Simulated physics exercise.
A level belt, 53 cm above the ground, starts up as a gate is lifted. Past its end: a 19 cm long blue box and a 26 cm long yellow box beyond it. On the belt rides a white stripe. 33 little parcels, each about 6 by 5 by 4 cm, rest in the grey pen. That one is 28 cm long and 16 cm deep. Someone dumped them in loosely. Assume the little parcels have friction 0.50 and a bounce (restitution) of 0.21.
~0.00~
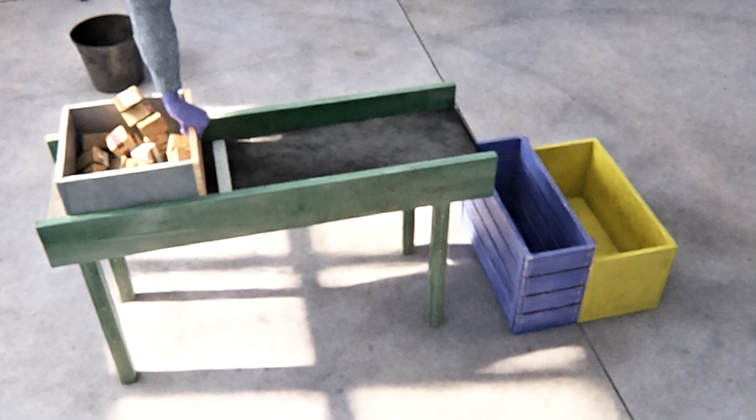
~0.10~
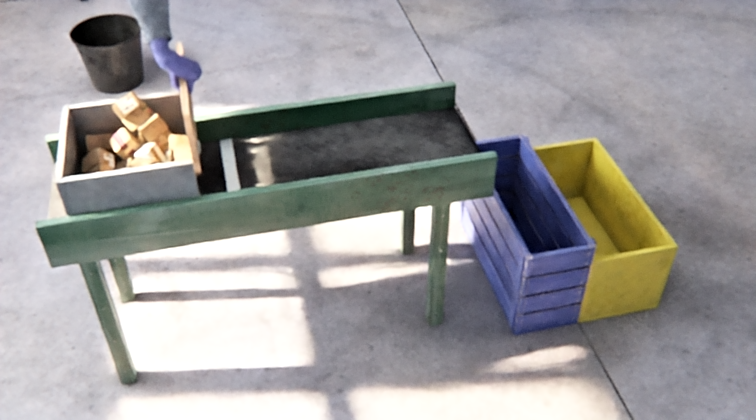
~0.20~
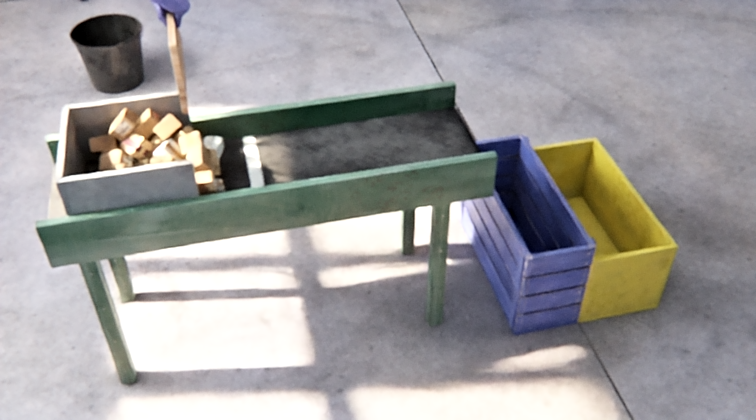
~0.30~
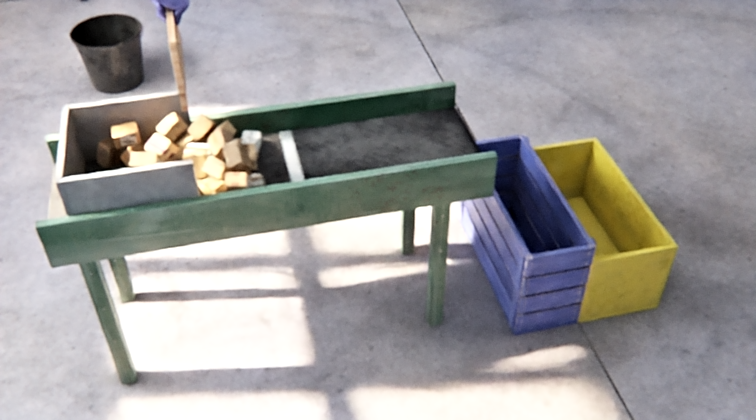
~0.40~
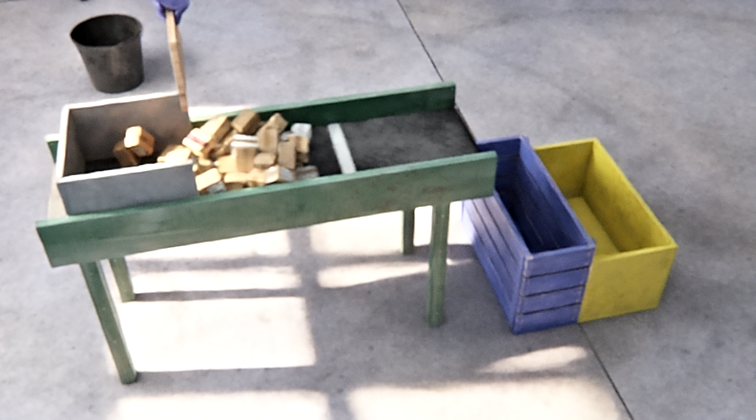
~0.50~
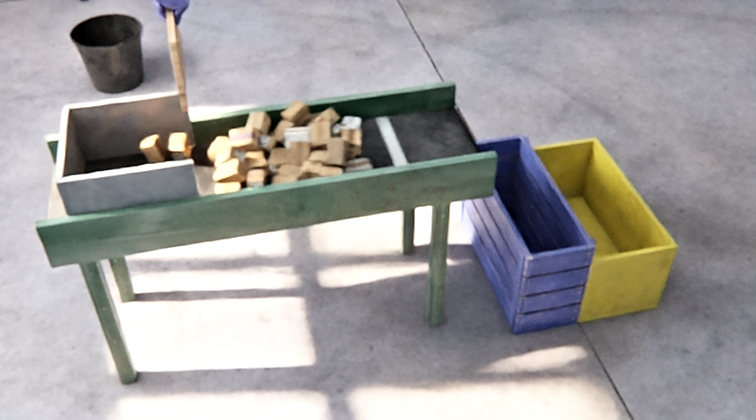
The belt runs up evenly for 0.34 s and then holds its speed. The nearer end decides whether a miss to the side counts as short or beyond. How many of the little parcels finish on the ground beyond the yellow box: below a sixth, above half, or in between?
Under a sixth of the little parcels end on the ground beyond the yellow box.
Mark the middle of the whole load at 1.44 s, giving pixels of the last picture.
I'd place it about (592, 230) in the last view.
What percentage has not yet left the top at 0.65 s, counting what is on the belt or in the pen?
Some 100 per cent.
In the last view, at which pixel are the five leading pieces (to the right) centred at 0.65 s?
Their mean place is near (426, 136).
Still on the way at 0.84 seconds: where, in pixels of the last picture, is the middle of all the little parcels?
The middle of the load sits near (470, 131).
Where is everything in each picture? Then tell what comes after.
In the first frame (each is followed by its nearest rim corner in this view), grey pen, (62, 180); yellow box, (596, 260); 0 cm of belt gone by; none out.
Grey pen, (62, 180); 2 cm of belt gone by, in the second frame.
Grey pen, (62, 180); 8 cm of belt gone by; 5 out, the lowest parcel at (212, 148), in the third frame.
Grey pen, (62, 180); 18 cm of belt gone by; 15 out, in the fourth frame.
Grey pen, (62, 180); 31 cm of belt gone by; 25 out, in the fifth frame.
Grey pen, (62, 180); yellow box, (596, 260); 45 cm of belt gone by; 30 out, in the sixth frame.
After 0.65 s, 33 on the belt.
After 0.84 s, 19 on the belt and 14 in the air.
After 1.10 s, 18 in the yellow box, 1 on the belt and 14 in the air.
When it is over (at 1.44 s), 33 in the yellow box. Asked share, 0 of 33, 0 per cent.
